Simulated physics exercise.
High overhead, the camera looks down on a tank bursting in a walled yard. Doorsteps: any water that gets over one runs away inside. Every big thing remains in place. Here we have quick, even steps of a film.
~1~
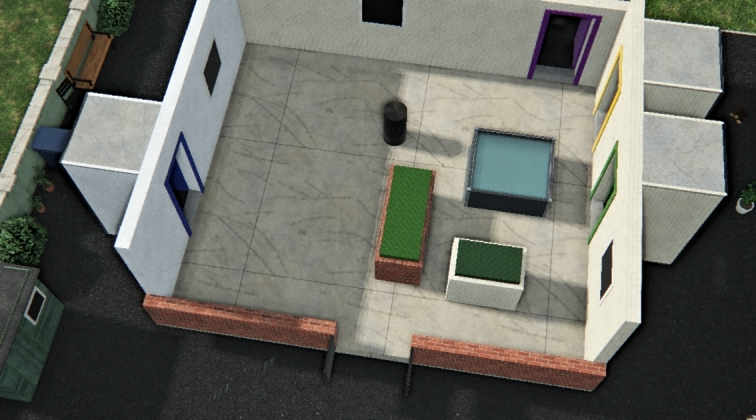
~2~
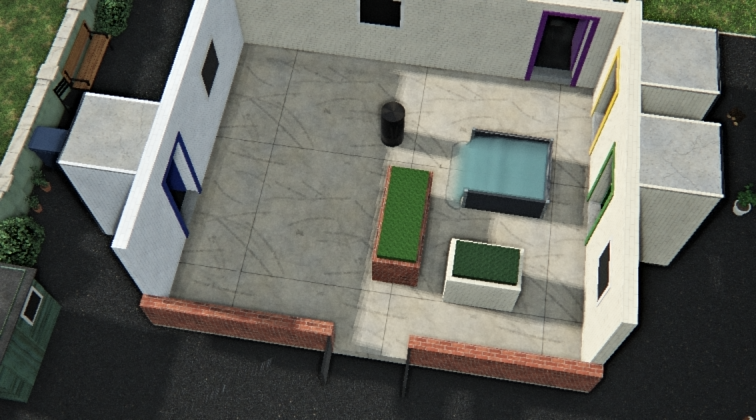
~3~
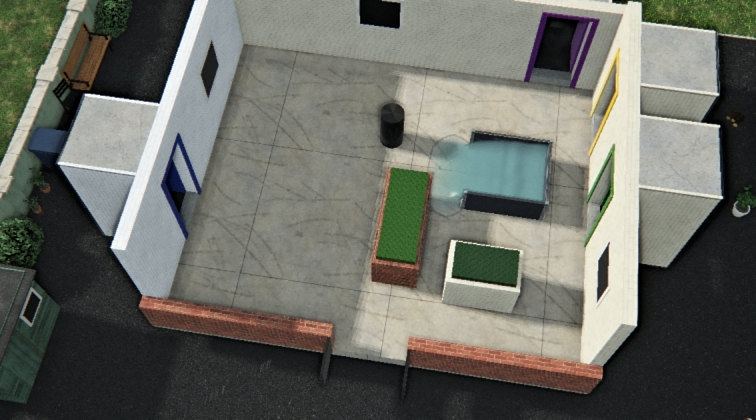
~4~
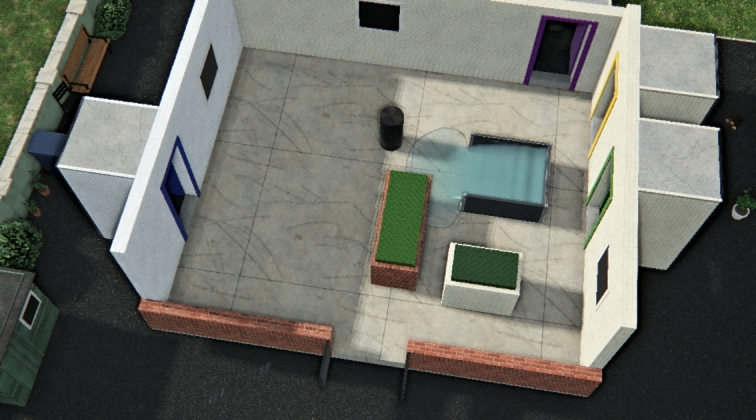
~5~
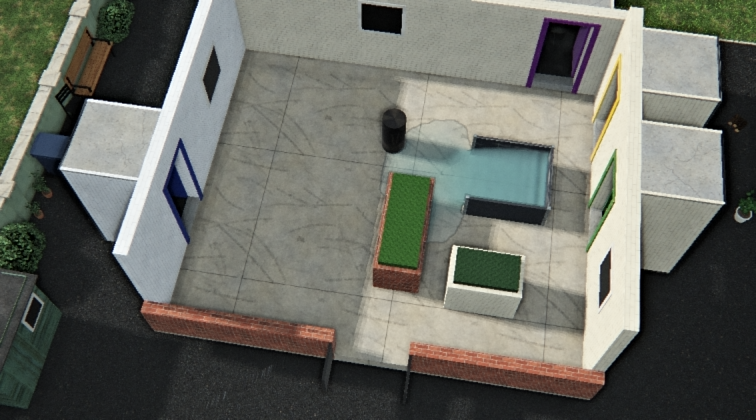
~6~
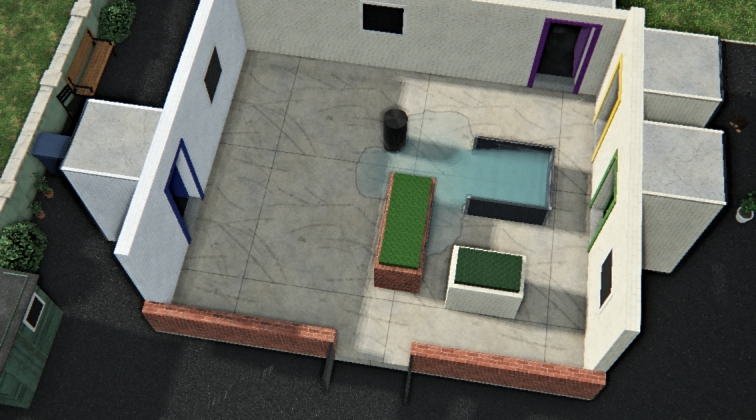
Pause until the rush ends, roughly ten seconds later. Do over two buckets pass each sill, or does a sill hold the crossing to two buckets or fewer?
At the end, purple door: Within two buckets; green door: Within two buckets; yellow door: Within two buckets; blue door: Within two buckets.
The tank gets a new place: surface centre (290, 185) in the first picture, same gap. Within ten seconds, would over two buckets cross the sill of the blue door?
As I read it, the blue door tops the threshold.
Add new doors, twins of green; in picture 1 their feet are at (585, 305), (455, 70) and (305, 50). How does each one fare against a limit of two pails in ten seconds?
Each in turn, the new doors: Remains within bounds, remains within bounds, remains within bounds.
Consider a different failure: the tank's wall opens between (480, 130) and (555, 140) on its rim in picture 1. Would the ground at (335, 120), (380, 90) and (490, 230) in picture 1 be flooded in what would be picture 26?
Point by point: Swamped, swamped and untouched.
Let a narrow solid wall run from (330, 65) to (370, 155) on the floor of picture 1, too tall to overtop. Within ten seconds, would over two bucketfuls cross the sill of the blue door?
My guess is that the blue one stays within limits.
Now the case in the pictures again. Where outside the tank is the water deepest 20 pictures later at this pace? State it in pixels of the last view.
I'd point to about (247, 53).
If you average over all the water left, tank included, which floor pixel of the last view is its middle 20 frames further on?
Roughly (355, 165).
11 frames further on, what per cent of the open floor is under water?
Near 35 in a hundred.
A moment on, water covers 20 % of the floor; the purple door not reached, the green door not reached, the yellow door not reached, the blue door not reached.
Next, water covers 35 % of the floor; the purple door not reached, the green door not reached, the yellow door not reached, the blue door not reached.
Then, water covers 50 % of the floor; the purple door not reached, the green door not reached, the yellow door not reached, the blue door wet at the sill, nothing in.
Later, water covers 55 % of the floor; the purple door wet at the sill, nothing in, the green door wet at the sill, nothing in, the yellow door not reached, the blue door wet at the sill, nothing in.
In the end, water covers 80 % of the floor; the purple door wet at the sill, nothing in, the green door wet at the sill, nothing in, the yellow door wet at the sill, nothing in, the blue door wet at the sill, nothing in.
